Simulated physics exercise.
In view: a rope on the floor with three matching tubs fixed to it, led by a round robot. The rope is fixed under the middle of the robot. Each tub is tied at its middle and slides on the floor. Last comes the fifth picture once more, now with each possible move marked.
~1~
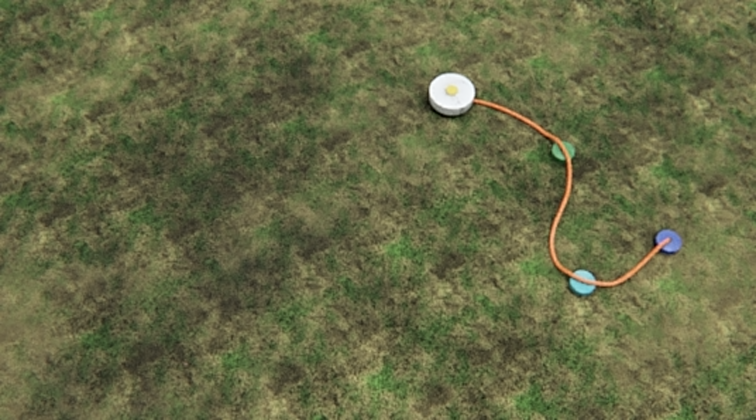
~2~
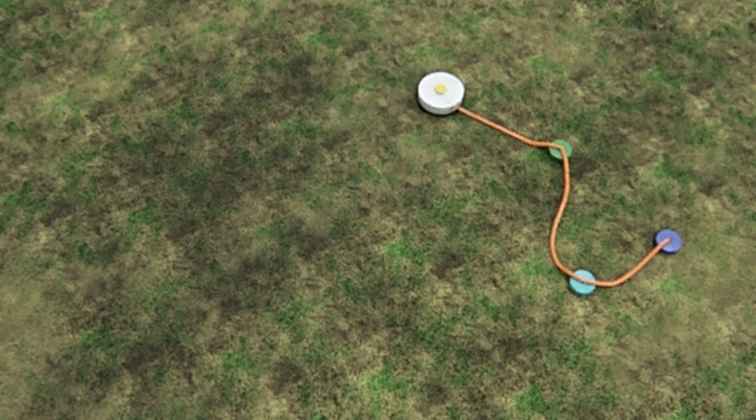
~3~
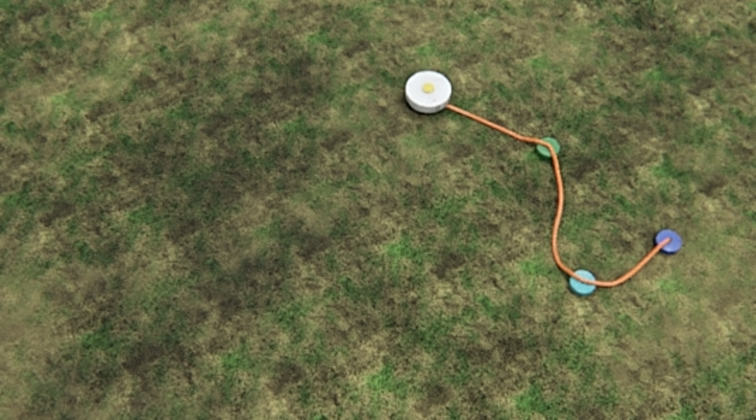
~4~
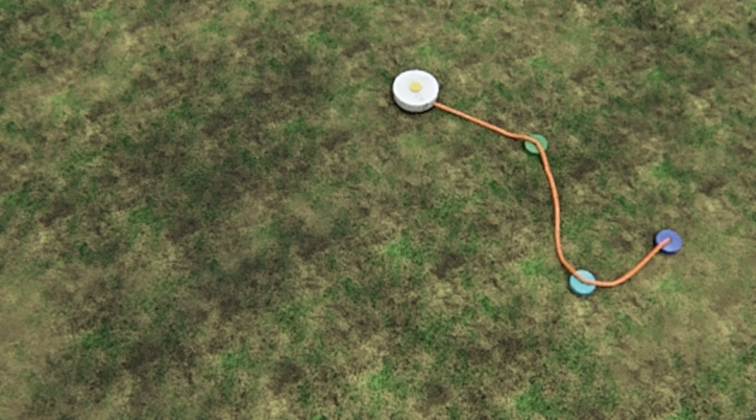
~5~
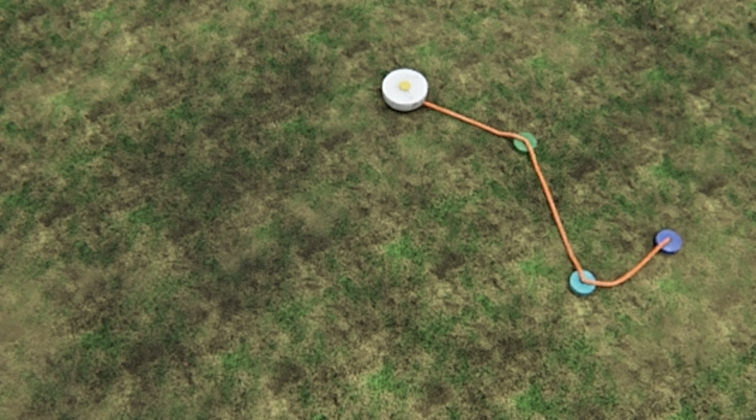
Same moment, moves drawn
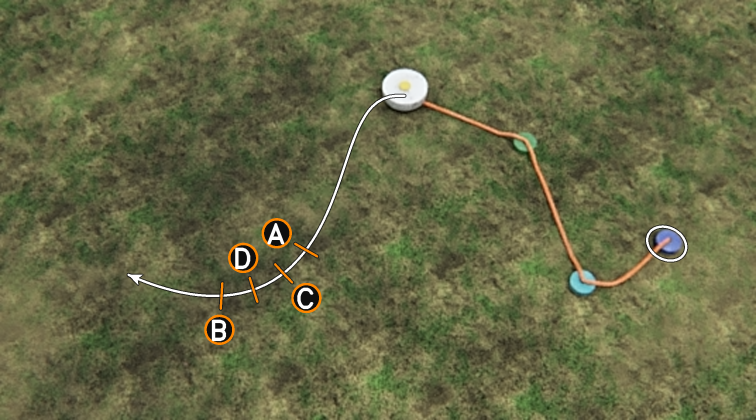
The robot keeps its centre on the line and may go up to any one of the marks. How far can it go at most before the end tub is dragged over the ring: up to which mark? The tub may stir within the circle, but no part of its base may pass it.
All is well up to D.
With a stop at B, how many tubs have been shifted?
By then, three.
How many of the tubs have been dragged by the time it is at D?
Two.
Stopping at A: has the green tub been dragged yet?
Yes.
On the marked copy, A at (306, 250); B at (222, 296); C at (284, 273); D at (254, 290); the ring at (667, 243); the route from (405, 96) via (317, 234) to (128, 275).
Following D. Soon after the start, robot (350, 144); blue tub (668, 242); turquoise tub (581, 276); green tub (486, 151).
Later, robot (318, 226); blue tub (668, 242); turquoise tub (581, 276); green tub (448, 180).
In the end, robot (252, 286); blue tub (668, 242); turquoise tub (571, 272); green tub (399, 251); the ringed tub at the far end is still in its ring.
As for the rest, A is safe but short; B drags the last tub to (649, 246); C is safe but short.
